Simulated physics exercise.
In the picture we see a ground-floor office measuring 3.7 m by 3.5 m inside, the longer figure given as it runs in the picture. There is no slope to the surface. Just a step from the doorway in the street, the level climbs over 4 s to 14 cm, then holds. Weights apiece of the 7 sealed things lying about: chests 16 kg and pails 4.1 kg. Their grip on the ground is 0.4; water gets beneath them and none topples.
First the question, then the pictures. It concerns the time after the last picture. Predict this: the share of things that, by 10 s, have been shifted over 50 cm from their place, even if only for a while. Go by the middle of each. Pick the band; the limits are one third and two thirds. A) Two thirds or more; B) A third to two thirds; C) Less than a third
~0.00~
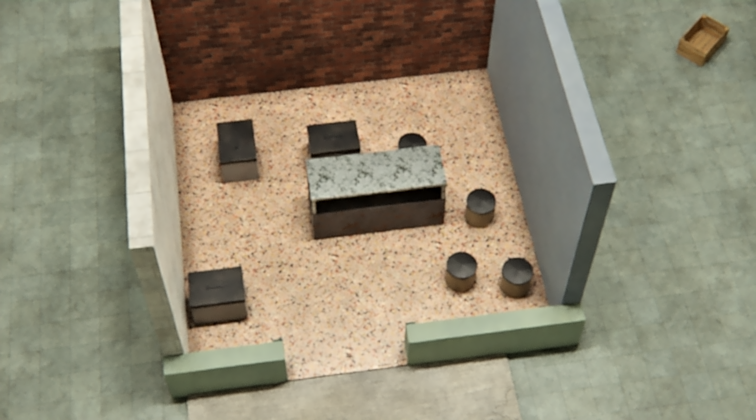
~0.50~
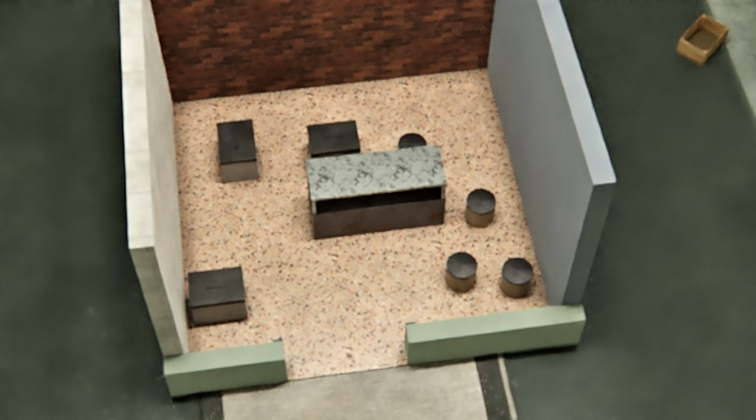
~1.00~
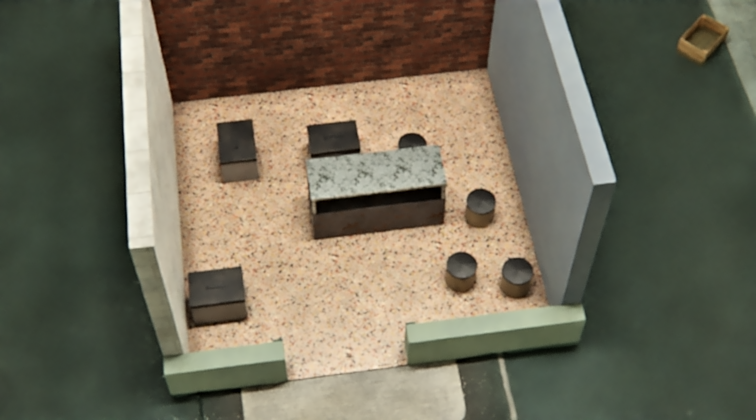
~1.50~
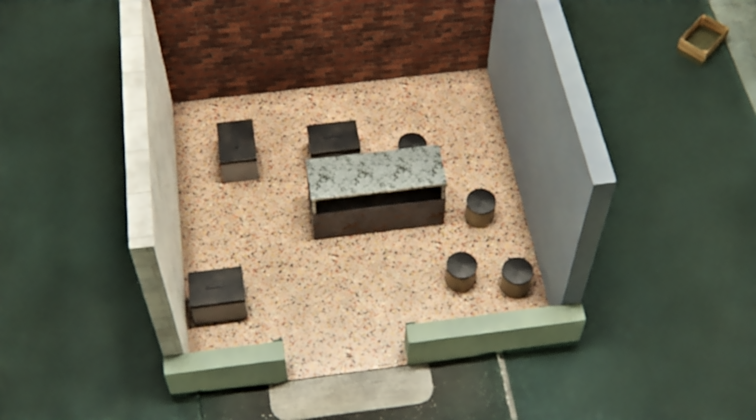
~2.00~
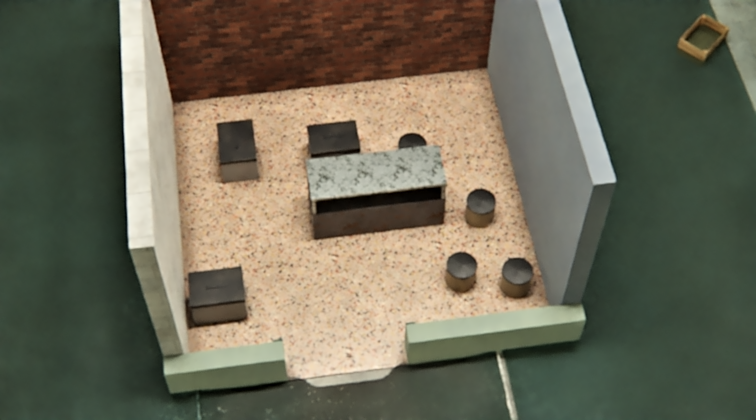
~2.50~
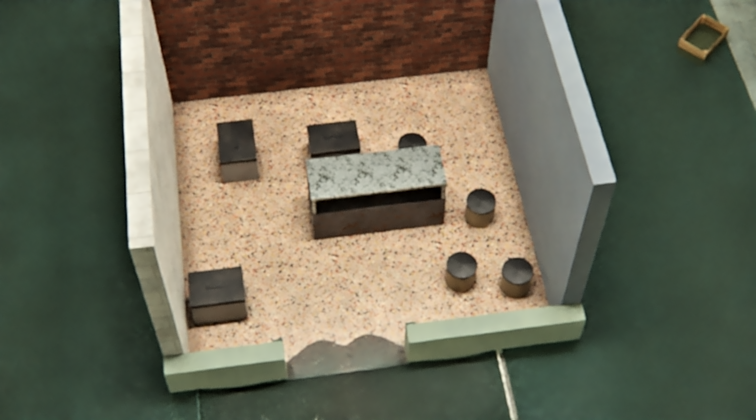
C, less than a third.
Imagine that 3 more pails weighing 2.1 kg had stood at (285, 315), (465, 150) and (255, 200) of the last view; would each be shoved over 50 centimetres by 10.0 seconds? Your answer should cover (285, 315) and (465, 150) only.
In turn: Beyond the mark, within the mark.
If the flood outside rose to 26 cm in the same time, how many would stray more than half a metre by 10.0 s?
In that case the number is 6.
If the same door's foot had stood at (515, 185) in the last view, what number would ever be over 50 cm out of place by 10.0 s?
Then it comes to 3 of them.
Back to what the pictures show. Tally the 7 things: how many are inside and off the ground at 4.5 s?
I get 0.
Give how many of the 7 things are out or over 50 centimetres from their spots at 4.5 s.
I get 0.
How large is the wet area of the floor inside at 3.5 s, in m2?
My estimate is roughly 1.5 m2.
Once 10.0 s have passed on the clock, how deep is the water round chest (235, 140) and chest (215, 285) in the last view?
Around 5 cm and 5 cm.
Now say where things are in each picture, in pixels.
A chest at (333, 136), on the bottom; a pail at (412, 144), on the bottom; 0.0 m2 under water; 0 of 7 have shifted, in the first frame.
A chest at (333, 136), on the bottom; a pail at (412, 144) rests on the ground; water covers 0.0 m2; 0 of 7 have shifted, in the second frame.
A chest at (333, 136) rests on the ground; a pail at (412, 144) rests on the ground; water covers 0.0 m2; 0 of 7 have shifted, in the third frame.
A chest at (333, 136), on the bottom; a pail at (412, 144), on the bottom; 0.0 m2 under water; 0 of 7 have shifted, in the fourth frame.
A chest at (333, 136) rests on the ground; a pail at (412, 144), on the bottom; water covers 0.0 m2; 0 of 7 have shifted, in the fifth frame.
A chest at (333, 136), on the bottom; a pail at (412, 144), on the bottom; water covers 0.1 m2; 0 of 7 have shifted, in the sixth frame.
After 3.5 s 0 of 7 are over 50 cm from their spots; 0 afloat.
After 4.5 s 0 of 7 are over 50 cm from their spots; 0 afloat.
After 7.0 s 0 of 7 are over 50 cm from their spots; 0 afloat.
After 10.0 s 0 of 7 are over 50 cm from their spots, and 0 have been at some point; 2 afloat.
